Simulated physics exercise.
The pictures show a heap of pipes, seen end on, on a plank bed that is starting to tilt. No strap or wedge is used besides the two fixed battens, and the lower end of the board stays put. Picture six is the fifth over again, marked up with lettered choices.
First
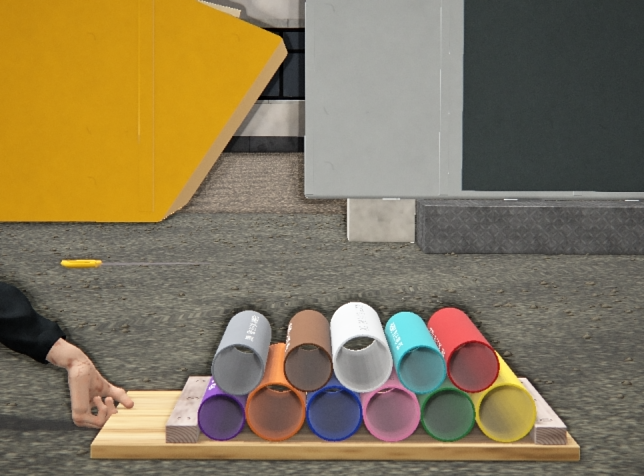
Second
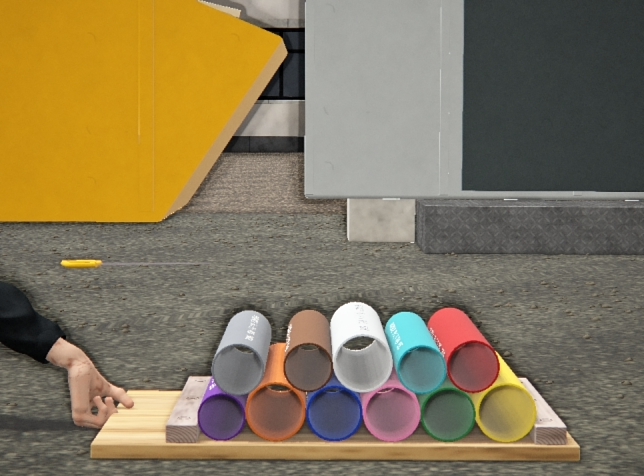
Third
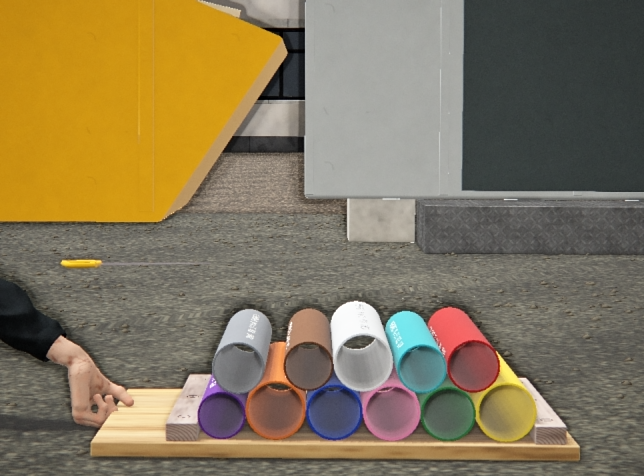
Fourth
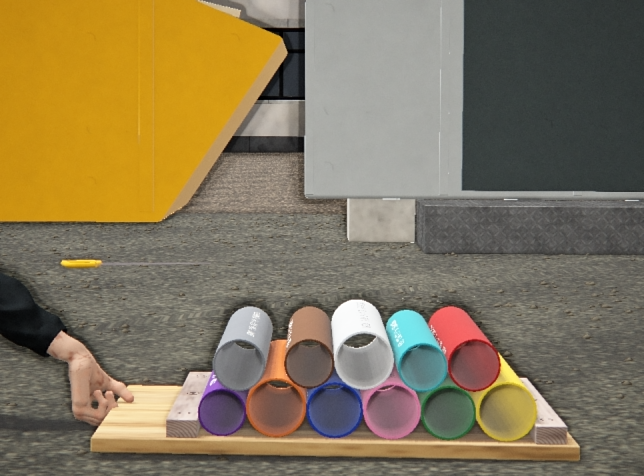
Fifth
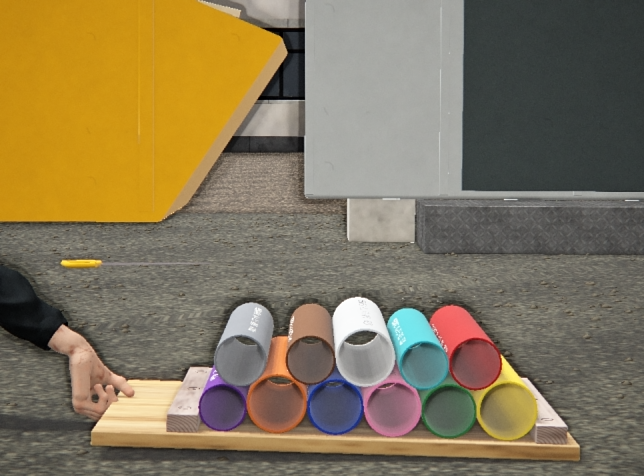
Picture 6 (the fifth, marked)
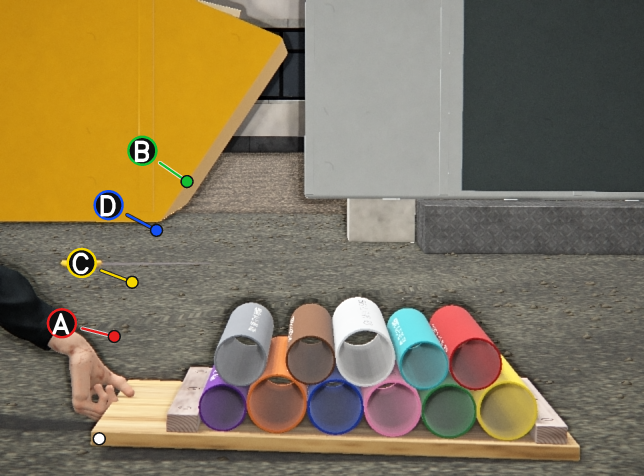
On roadside asphalt, a hand at the left end of a plank bed slightly raising that end beneath stacked colourful pipes.
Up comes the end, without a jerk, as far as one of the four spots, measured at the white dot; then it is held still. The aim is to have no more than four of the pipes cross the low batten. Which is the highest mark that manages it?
Mark B is as high as it can go.
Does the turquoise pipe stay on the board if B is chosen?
The turquoise pipe: No.
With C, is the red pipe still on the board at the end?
The red pipe: Yes.
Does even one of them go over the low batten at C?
No, at C.
On the copy, A at (114, 336); B at (187, 182); C at (132, 282); D at (157, 230); the white dot at (100, 439).
On B. First, board at 20°.
Then, board at 34°.
Finally, board at 34°, four over the low batten (white, brown, turquoise, red).
By contrast, A none over the low batten; C none over the low batten; D none over the low batten.
